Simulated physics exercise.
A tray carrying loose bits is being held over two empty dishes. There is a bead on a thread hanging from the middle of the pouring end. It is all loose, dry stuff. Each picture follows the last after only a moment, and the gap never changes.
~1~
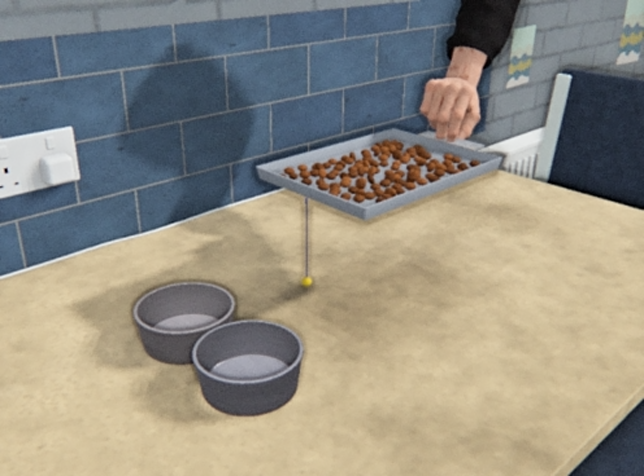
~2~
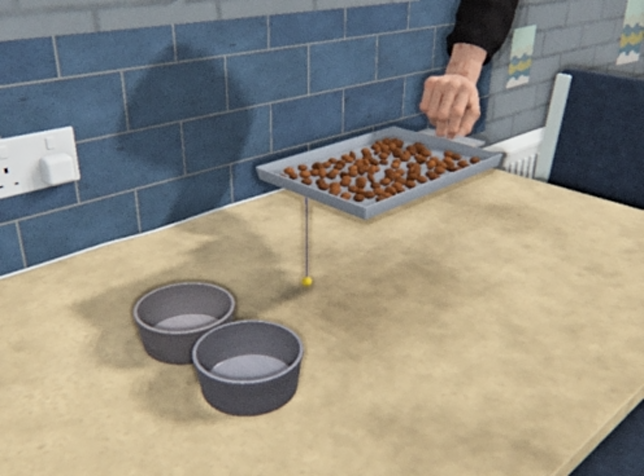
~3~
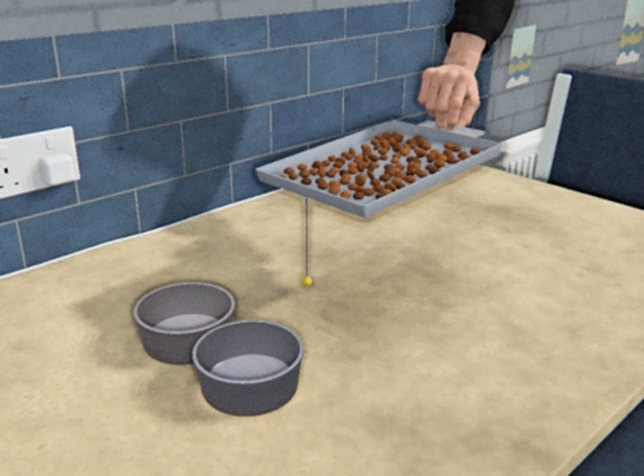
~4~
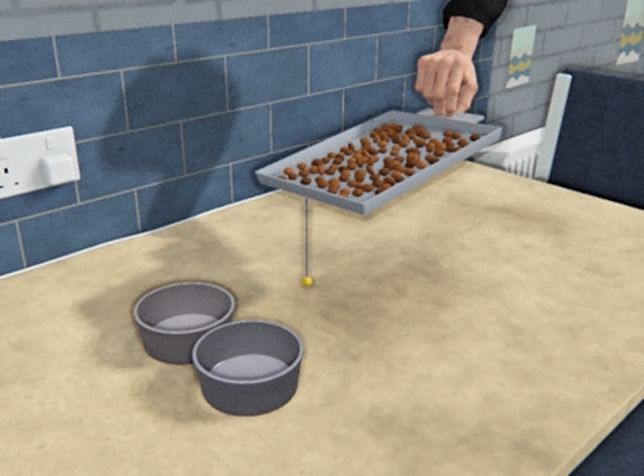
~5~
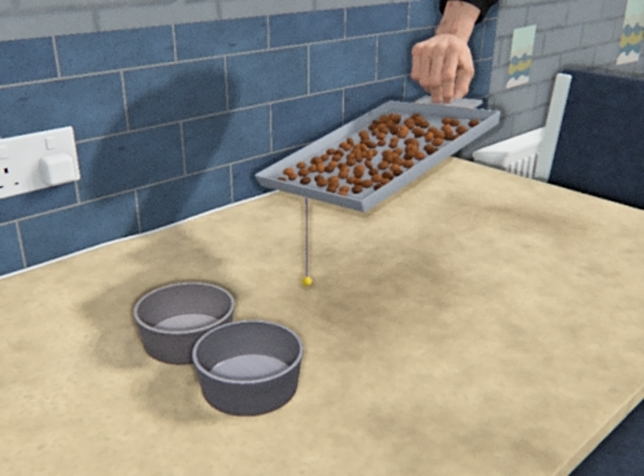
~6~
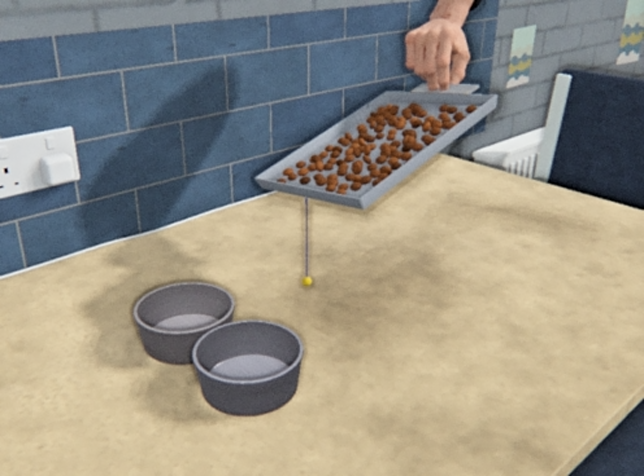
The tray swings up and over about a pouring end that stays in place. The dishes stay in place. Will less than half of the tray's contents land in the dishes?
Yes, less than half gets in.
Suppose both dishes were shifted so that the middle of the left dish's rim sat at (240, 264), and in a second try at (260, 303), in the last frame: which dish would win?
One: The left dish. Two: The left one.
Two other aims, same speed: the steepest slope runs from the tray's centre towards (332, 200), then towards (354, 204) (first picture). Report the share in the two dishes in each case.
Shares: About 10 in a hundred, then about 0 in a hundred.
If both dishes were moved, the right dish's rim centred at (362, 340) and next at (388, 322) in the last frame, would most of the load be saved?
Taking the places in turn, it's shy of half and then shy of half.
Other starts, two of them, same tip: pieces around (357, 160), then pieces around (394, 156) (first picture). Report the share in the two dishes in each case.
Close to 10 per cent, followed by close to 10 per cent.
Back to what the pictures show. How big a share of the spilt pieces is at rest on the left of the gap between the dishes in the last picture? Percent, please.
I'd put it at around 20 per cent.
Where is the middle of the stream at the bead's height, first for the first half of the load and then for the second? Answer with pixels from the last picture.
I'd place the first part at (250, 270) and the rest at (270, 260).
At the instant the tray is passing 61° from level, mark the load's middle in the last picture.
Close to (288, 167).
Shortly afterwards, tray tipped steeply; all but a few on the tray; only a few in the air.
Next, tray tipped right over; near a quarter on the tray; the bulk outside both; a little in the air.
Some moments later, tray tipped past a quarter turn; only a few in the left dish; all but a few outside both.
In the end, tray tipped past a quarter turn; none at all in the right dish; only a few in the left dish; all but a few outside both.
